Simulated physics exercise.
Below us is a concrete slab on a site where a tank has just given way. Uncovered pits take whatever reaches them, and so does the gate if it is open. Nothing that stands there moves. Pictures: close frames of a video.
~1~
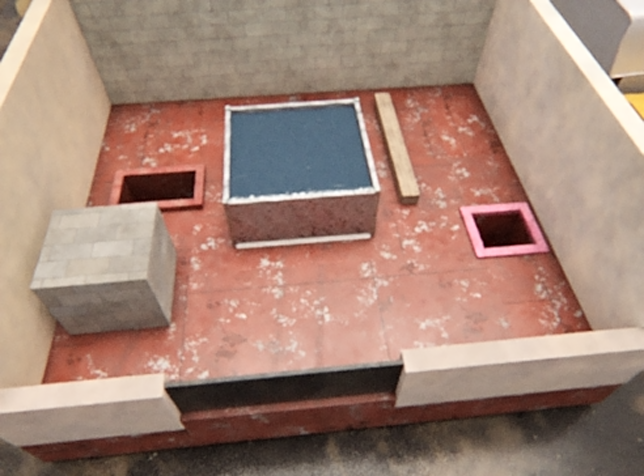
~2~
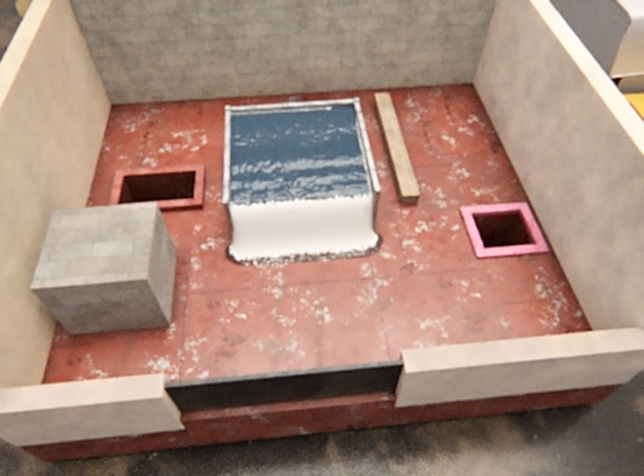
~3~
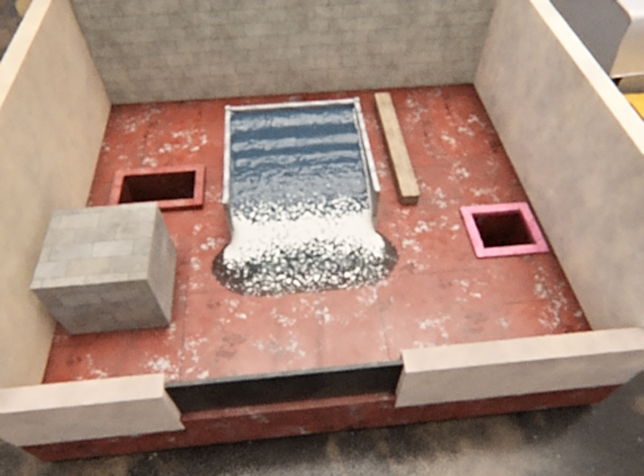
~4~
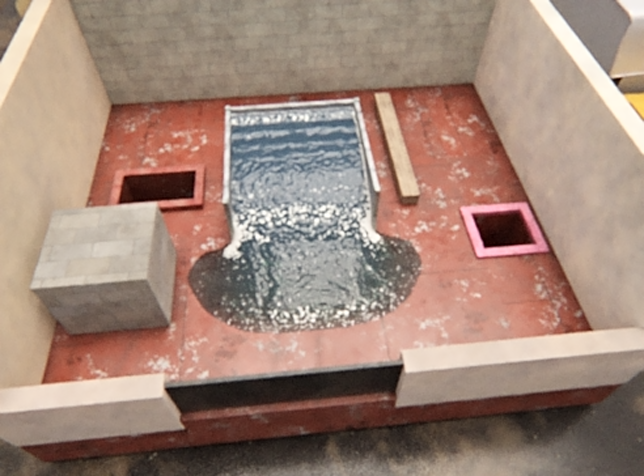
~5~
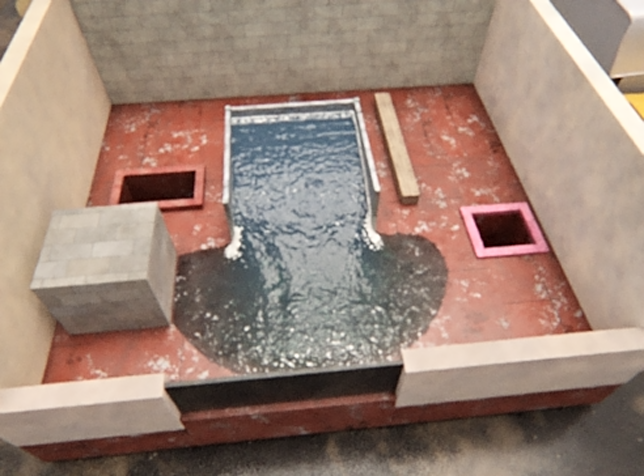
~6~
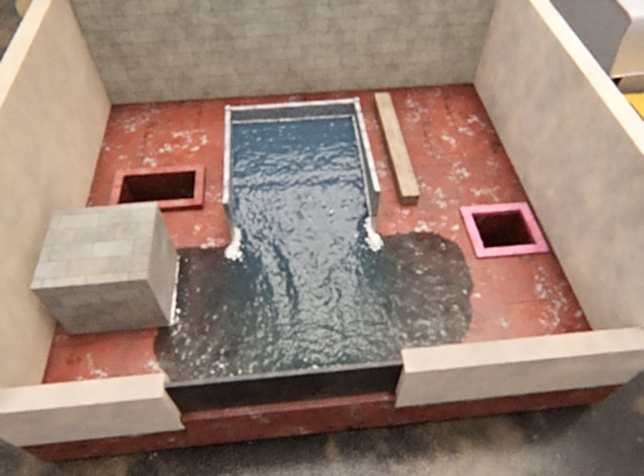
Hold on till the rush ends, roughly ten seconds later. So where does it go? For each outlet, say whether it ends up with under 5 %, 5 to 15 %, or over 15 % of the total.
One by one: The gate pulls in barely a drop - beneath five per cent; the pink pit pulls in a good deal - past fifteen per cent; the red pit pulls in barely a drop - beneath five per cent.
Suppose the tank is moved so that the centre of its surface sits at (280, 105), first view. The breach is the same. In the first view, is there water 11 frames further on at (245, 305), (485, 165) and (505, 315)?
In order: Inundated, then unflooded, then inundated.
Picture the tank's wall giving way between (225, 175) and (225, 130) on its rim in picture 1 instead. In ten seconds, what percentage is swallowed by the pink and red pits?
In percent: Pink 0, red 35.
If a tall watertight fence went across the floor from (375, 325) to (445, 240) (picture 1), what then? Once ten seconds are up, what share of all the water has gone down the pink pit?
Pink: 10 %.
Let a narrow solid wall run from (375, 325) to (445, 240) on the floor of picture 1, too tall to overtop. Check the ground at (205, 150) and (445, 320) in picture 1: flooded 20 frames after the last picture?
In the listed order, the first spot is spared and the second is swamped.
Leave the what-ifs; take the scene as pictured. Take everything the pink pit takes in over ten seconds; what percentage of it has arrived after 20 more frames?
My figure is 30 in a hundred.
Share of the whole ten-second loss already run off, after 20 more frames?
Around 30 percent.
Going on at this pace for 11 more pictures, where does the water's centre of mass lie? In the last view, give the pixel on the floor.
I'd place it roughly at (313, 298).
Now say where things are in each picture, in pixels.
The tank at (297, 151) is whole and still, in the first picture.
The front is at (230, 249), out from the gap at (304, 223), in the second picture.
The front is at (221, 271), out from the gap at (304, 226), in the third picture.
The front is at (210, 304), out from the gap at (304, 228), in the fourth picture.
Water pours out at (304, 228) and has run to a hidden place, in the fifth picture.
Water pours out at (304, 229) and has run to a hidden place, in the sixth picture.
A moment on, water covers 30 % of the floor; the gate 0 %, the pink pit 0 %, the red pit 0 %.
Next, water covers 40 % of the floor; the gate 0 %, the pink pit 0 %, the red pit 0 %.
Then, water covers 55 % of the floor; the gate 0 %, the pink pit 7 %, the red pit 0 %.
Later, water covers 85 % of the floor; the gate 0 %, the pink pit 16 %, the red pit 1 %.
In the end, water covers 95 % of the floor; the gate 0 %, the pink pit 22 %, the red pit 1 %.
